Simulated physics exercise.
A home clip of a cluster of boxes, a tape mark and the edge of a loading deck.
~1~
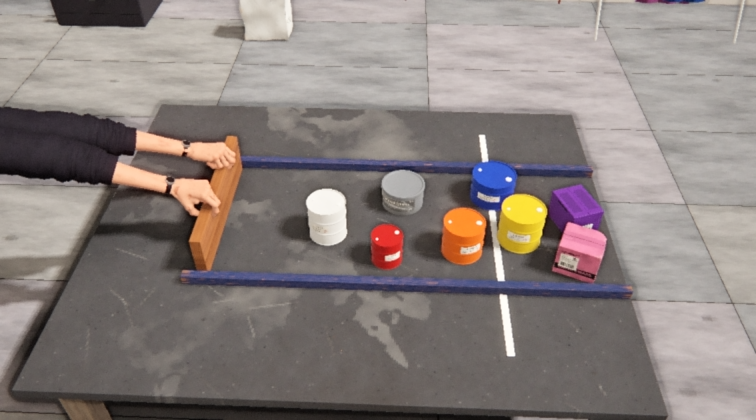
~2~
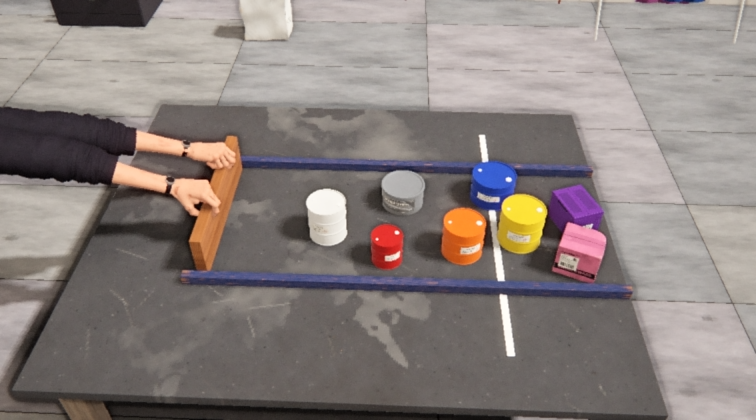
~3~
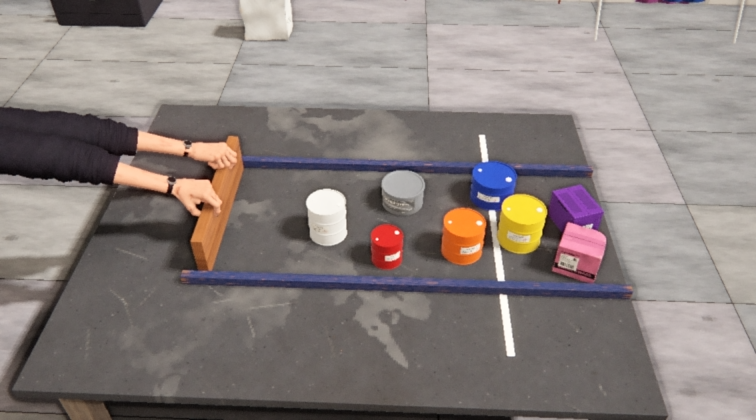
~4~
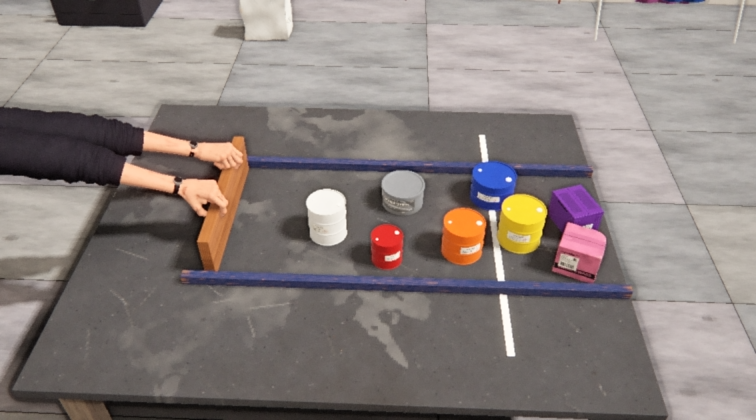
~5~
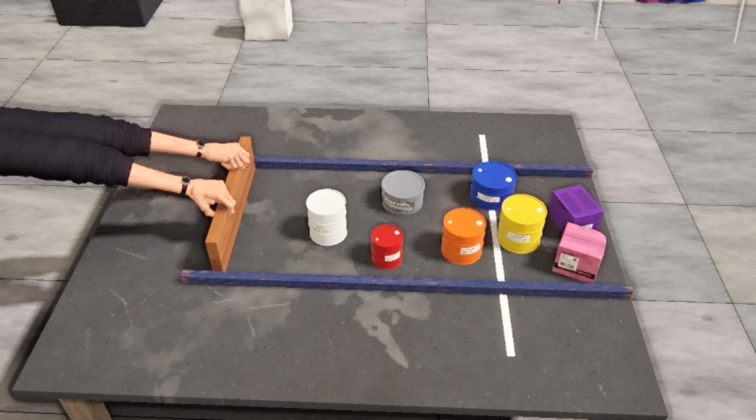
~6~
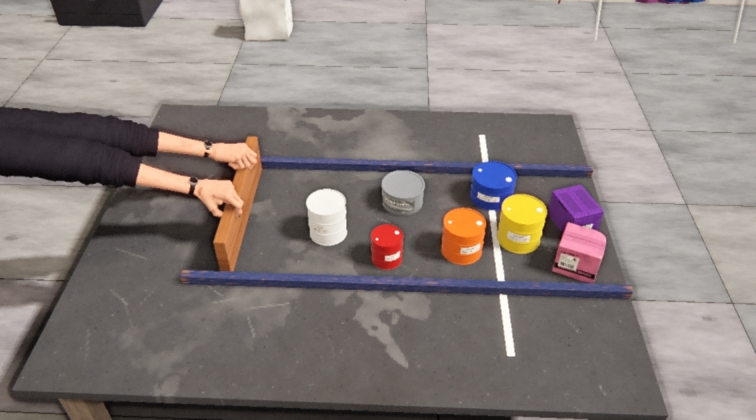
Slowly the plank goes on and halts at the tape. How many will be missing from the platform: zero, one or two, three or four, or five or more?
As it turns out, the number that fall off is zero.
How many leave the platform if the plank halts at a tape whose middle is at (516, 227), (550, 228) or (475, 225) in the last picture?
In that order 0, 2 and 0.
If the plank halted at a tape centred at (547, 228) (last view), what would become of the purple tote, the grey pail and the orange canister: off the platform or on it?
The purple tote comes down, the grey pail does not fall, the orange canister stays on.
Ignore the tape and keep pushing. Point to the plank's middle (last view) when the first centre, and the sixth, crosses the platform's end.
About (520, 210), then (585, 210).
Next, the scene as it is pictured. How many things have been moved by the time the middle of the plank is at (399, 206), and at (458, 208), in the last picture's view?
The counts are 3 and 6.
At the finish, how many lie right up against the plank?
It touches 3.
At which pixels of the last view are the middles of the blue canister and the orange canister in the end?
About (549, 182), and the other about (551, 248).
Soon after, none off yet; purple tote at rest near (574, 213); pink parcel at rest near (580, 253); yellow canister at rest near (521, 224).
At rest, the number that fall off is zero.
